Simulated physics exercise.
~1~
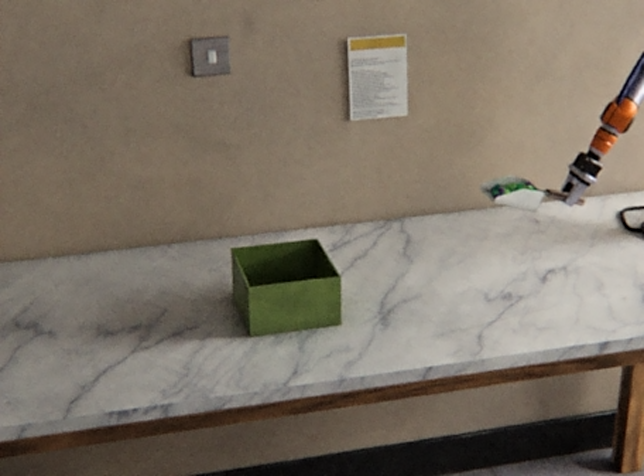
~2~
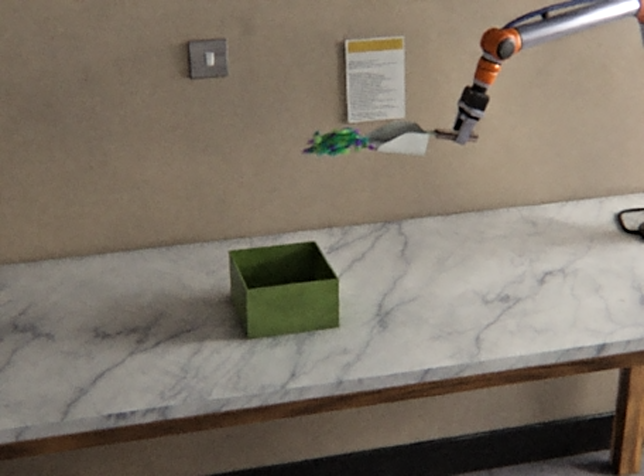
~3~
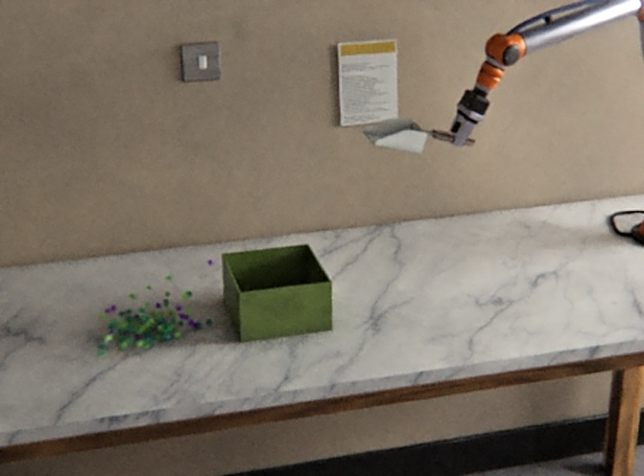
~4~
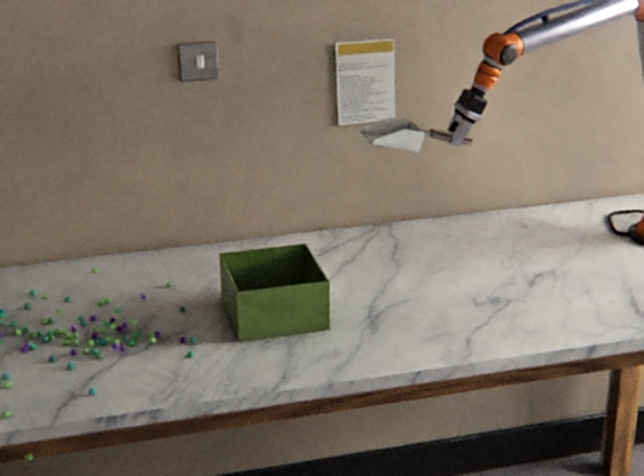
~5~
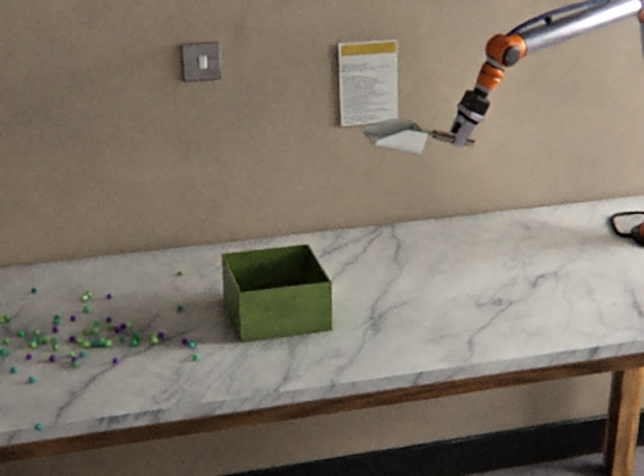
In this clip, a robotic arm swings a scoop of small green and purple sweets up and leftward above a marble table, and most of them fly off past a green box, scattering across the tabletop to its left while the emptied scoop stays raised.
